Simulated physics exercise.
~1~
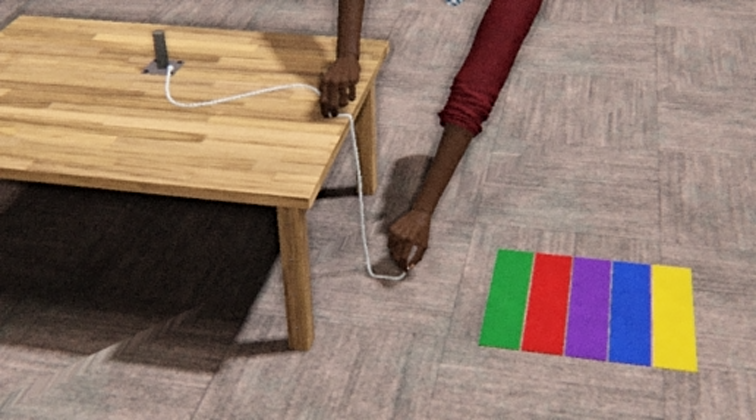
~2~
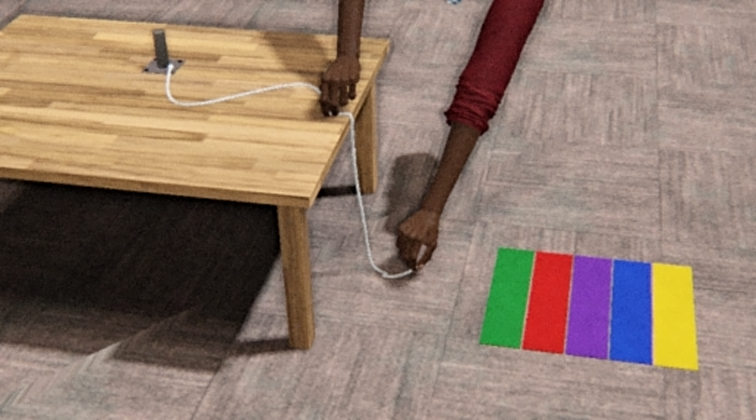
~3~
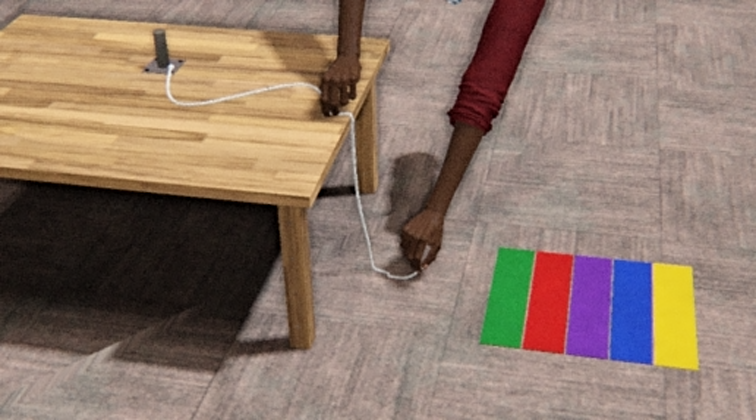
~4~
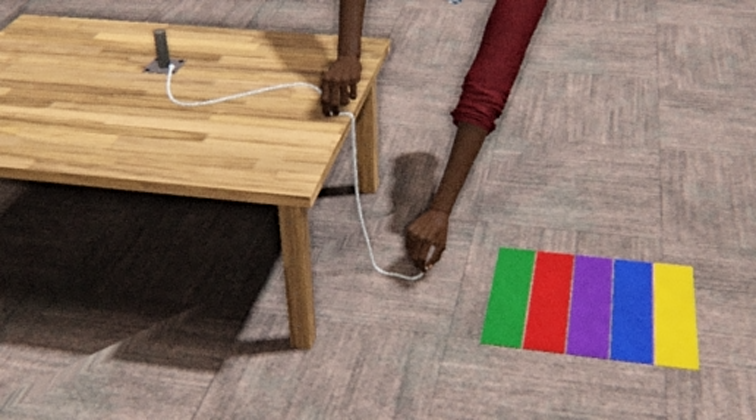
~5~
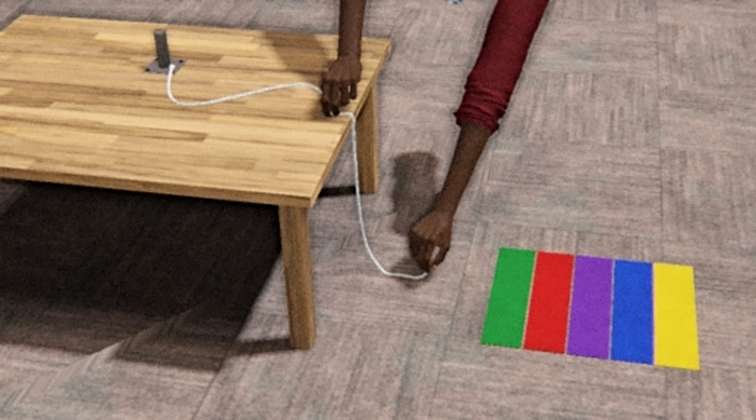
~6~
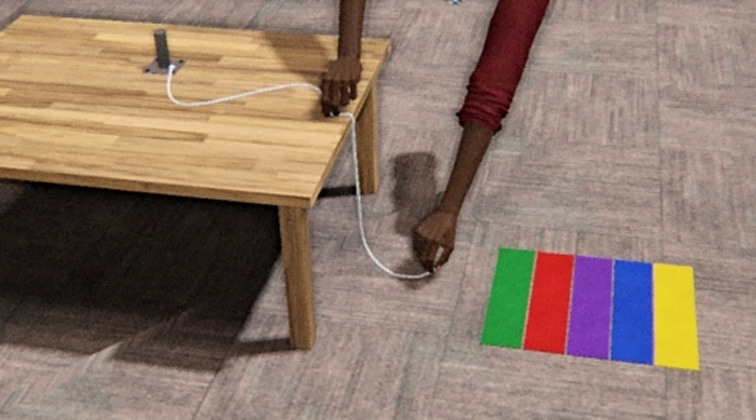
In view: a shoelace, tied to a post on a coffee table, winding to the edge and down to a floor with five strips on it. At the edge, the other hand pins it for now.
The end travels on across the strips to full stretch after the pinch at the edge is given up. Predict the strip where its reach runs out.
Its reach runs out at the blue strip.
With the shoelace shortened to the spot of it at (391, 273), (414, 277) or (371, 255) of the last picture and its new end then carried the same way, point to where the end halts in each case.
The places are (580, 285), (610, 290) and (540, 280).
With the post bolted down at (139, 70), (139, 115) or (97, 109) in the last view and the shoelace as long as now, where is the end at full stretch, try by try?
About (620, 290), (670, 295) and (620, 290).
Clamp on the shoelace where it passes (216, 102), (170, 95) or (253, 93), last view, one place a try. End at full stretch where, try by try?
Respectively (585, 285), (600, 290) and (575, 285).
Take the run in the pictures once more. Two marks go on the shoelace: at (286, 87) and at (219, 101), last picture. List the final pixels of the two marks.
Point one to (339, 104), point two to (277, 91).
Soon after, end near (582, 286); over purple.
Then, end near (621, 290); over blue.
At full stretch, end near (645, 292); over blue. The blue one.
